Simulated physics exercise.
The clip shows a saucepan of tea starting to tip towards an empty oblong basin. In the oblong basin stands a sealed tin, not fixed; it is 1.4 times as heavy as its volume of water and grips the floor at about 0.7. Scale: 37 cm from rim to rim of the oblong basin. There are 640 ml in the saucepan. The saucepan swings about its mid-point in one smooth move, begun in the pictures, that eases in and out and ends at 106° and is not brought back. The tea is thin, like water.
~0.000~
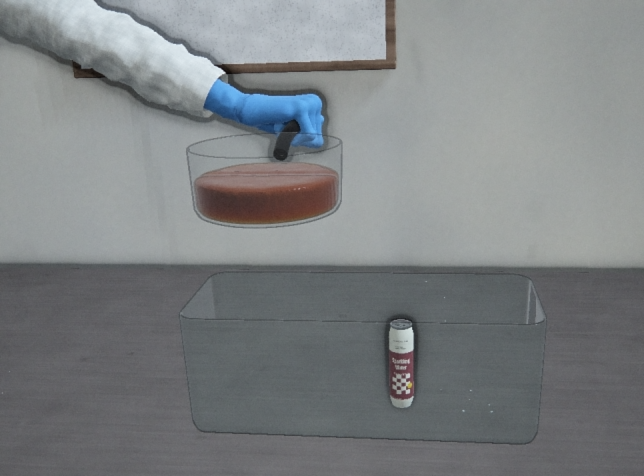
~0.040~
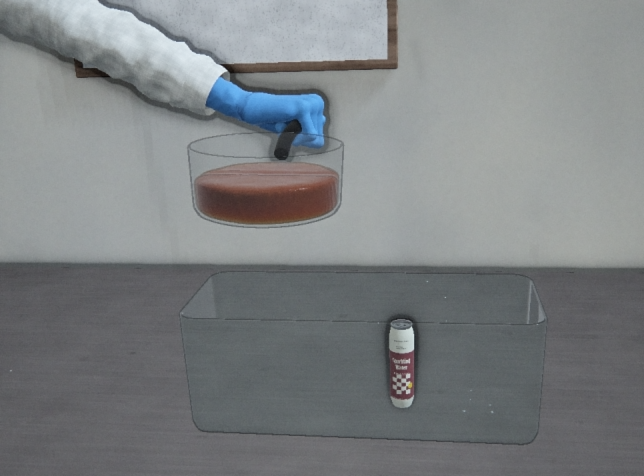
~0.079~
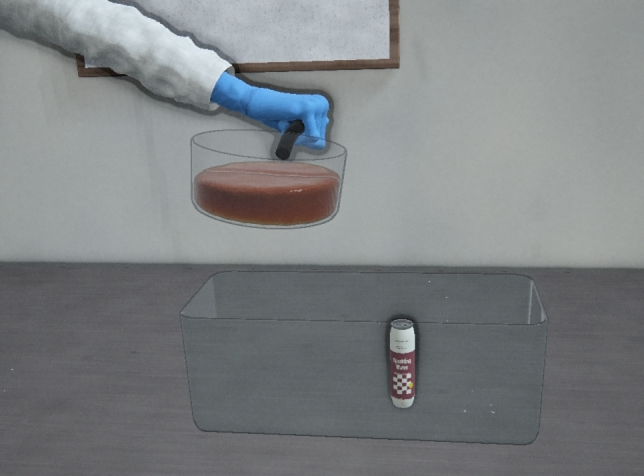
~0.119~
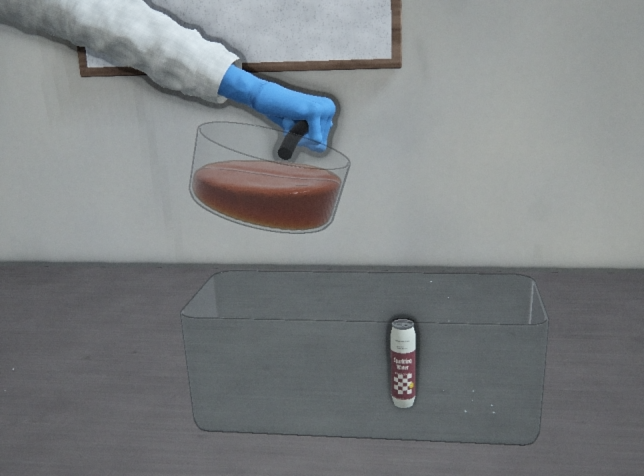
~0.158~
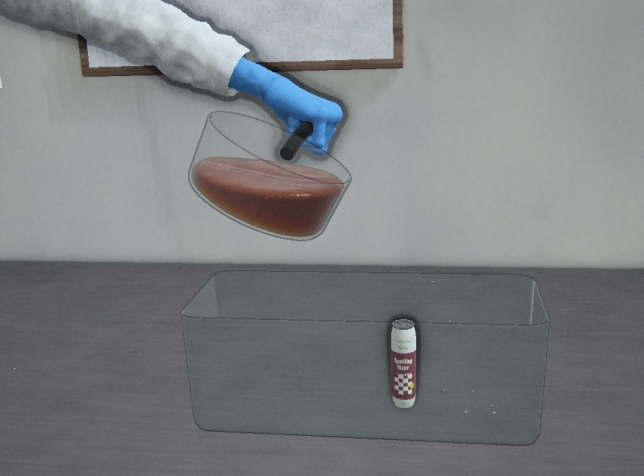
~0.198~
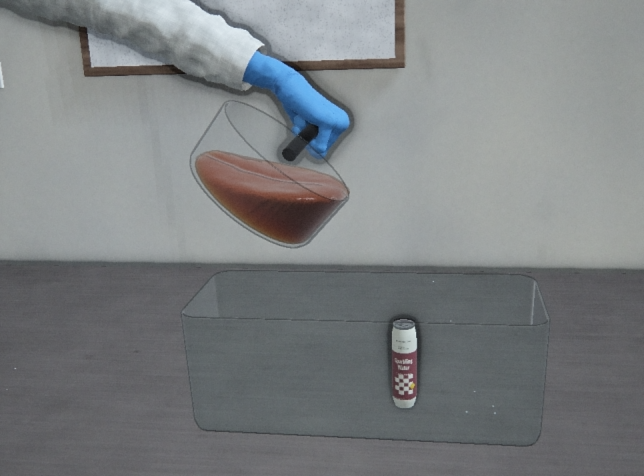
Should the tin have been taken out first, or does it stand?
The tin goes over.
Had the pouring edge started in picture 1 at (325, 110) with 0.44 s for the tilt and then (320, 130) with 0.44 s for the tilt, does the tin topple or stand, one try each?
First it goes over; then it goes over.
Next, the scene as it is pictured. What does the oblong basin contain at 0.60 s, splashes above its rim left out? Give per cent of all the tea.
Near 92 in a hundred.
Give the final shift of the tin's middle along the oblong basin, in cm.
Some 8.0 cm.
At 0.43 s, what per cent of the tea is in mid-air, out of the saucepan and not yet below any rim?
Near 42 in a hundred.
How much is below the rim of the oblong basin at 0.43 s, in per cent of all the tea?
Near 42 in a hundred.
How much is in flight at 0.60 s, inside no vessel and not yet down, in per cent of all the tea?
About 4 per cent.
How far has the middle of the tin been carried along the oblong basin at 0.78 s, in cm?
Some 6 cm.
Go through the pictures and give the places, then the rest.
Tilt 0°; pouring edge (341, 145); surface from (198, 176) to (339, 175); the oblong basin's rim runs from (196, 295) to (538, 299); the tin's top is at (401, 328), in the first picture.
Tilt 2°; pouring edge (342, 148); surface from (198, 174) to (340, 175), in the second picture.
Tilt 7°; pouring edge (345, 155); surface from (199, 172) to (341, 176), in the third picture.
Tilt 16°; pouring edge (348, 166); surface from (199, 168) to (342, 179), in the fourth picture.
Tilt 27°; pouring edge (349, 182); surface from (198, 162) to (345, 182), in the fifth picture.
Tilt 40°; pouring edge (346, 200); surface from (199, 153) to (341, 186), in the sixth picture.
By 0.43 s the tilt is 104° and 16 per cent is still to pour; the tin stands where it began.
By 0.60 s the tilt is 106° and 3 per cent is still to pour; the tin leans 13°.
By 0.78 s the tilt is 106° and 0 per cent is still to pour; the tin leans 46°.
By 0.97 s the tilt is 106° and 0 per cent is still to pour; the tin lies on its side.
At rest the tin lies on its side.
